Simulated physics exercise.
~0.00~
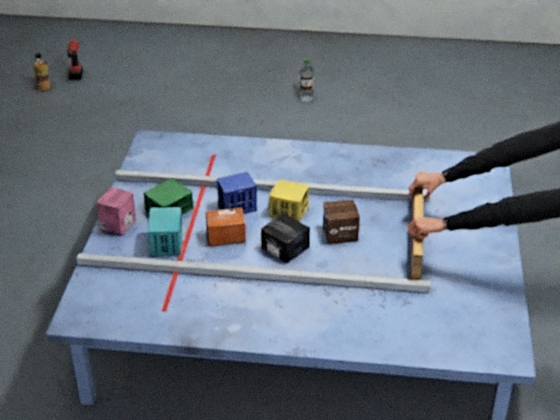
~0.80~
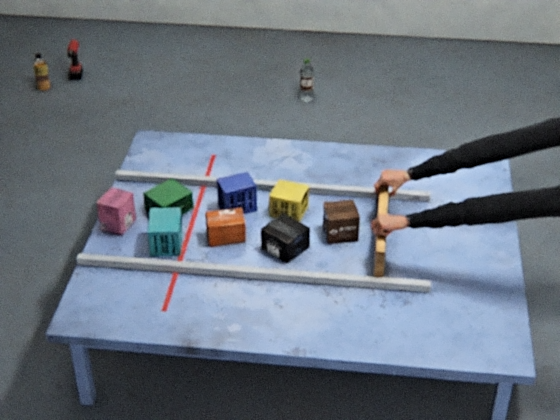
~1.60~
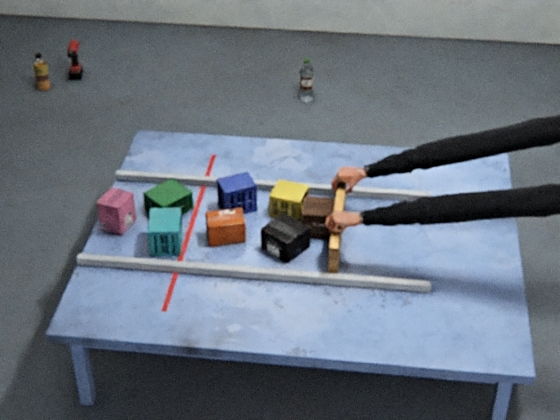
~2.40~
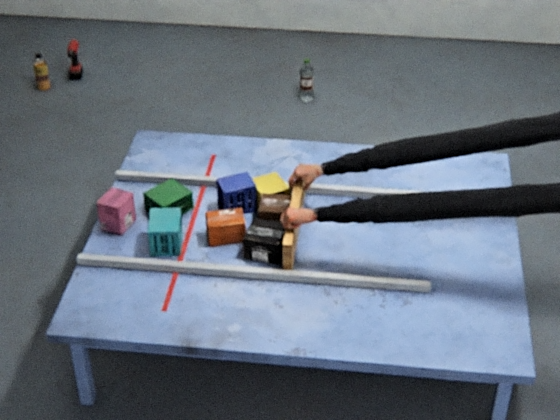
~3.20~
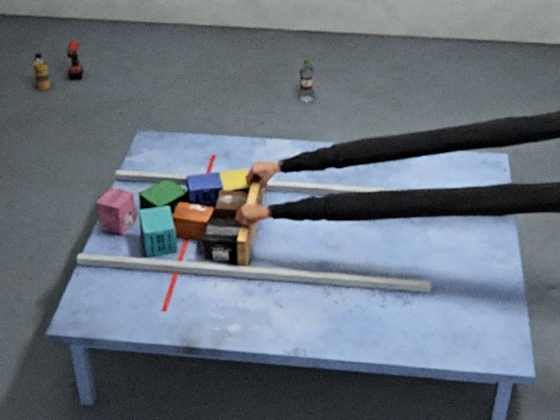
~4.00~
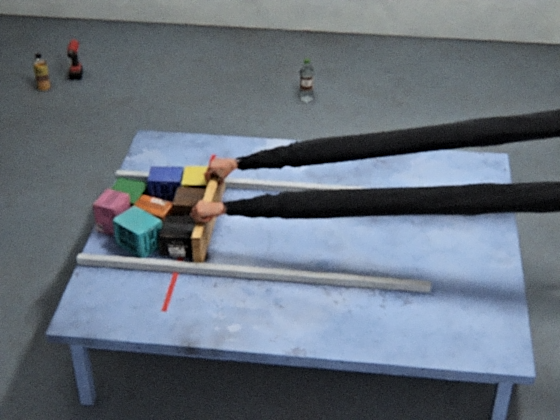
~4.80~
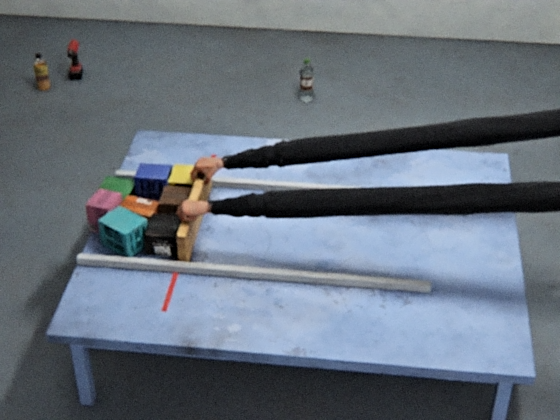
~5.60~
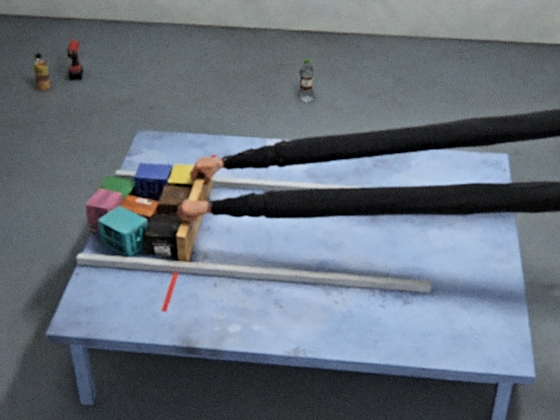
A pair of hands slid an upright wooden plank leftward between two pale rails on a blue table, gathering the colourful little crates and boxes into a tight cluster and shoving them past a red line, then stopped with everything still on the table.
